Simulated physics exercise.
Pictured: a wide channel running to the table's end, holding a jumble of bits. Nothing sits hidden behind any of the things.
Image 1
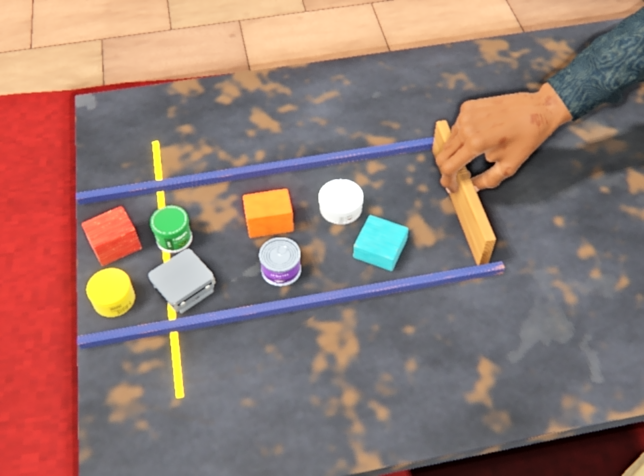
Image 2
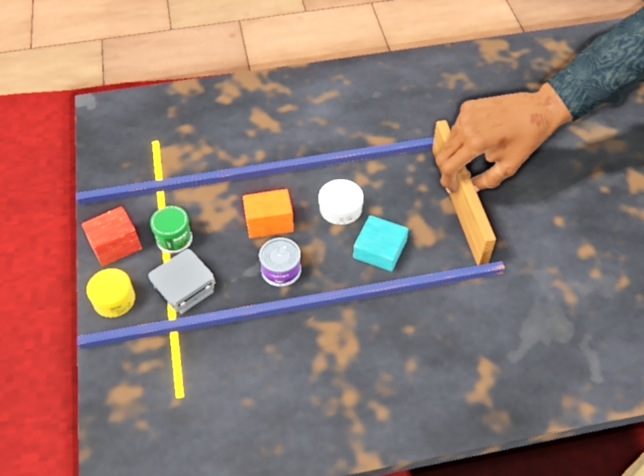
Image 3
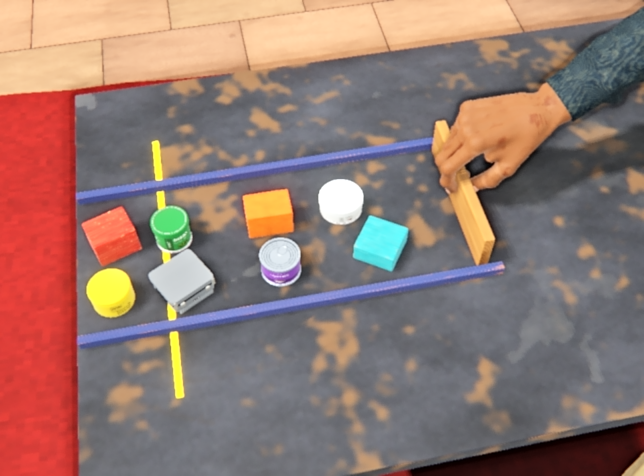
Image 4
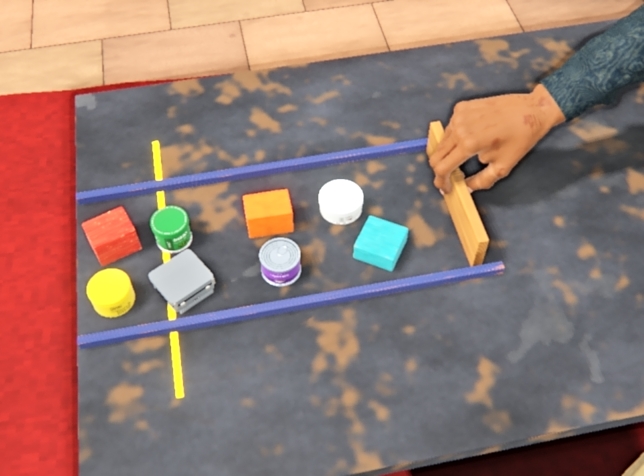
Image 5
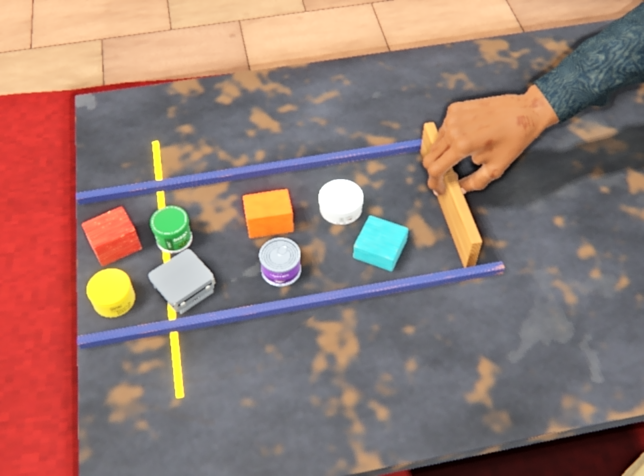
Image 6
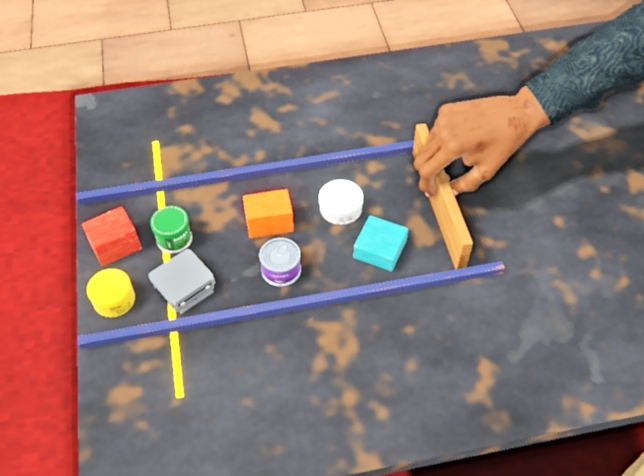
The video shows a hand holding a wooden board upright at the right end of a blue-railed channel containing small coloured blocks and containers; the hand moves the board slightly left while the objects stay still.
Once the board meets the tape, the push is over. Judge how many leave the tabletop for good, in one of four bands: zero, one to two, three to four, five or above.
That falls in the band three to four.
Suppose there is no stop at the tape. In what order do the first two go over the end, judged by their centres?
In order: The yellow tub, the red block.
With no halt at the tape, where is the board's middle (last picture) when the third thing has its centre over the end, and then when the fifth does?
Roughly (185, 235) for the earlier crossing, roughly (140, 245) for the later one.
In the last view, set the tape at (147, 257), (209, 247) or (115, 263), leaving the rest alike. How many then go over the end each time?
In order, 4, 2 and 6.
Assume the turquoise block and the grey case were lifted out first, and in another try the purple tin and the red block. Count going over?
2 for the first case, 2 for the second.
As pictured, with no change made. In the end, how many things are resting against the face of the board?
Contact count: 2.
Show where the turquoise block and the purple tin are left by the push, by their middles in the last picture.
(147, 294) and (104, 297).
Early on, none off yet; yellow tub at rest near (112, 293); red block at rest near (112, 236); green pot at rest near (172, 230).
Finally, the number that fall off is three or four; lost, grey case, green pot, red block and yellow tub.
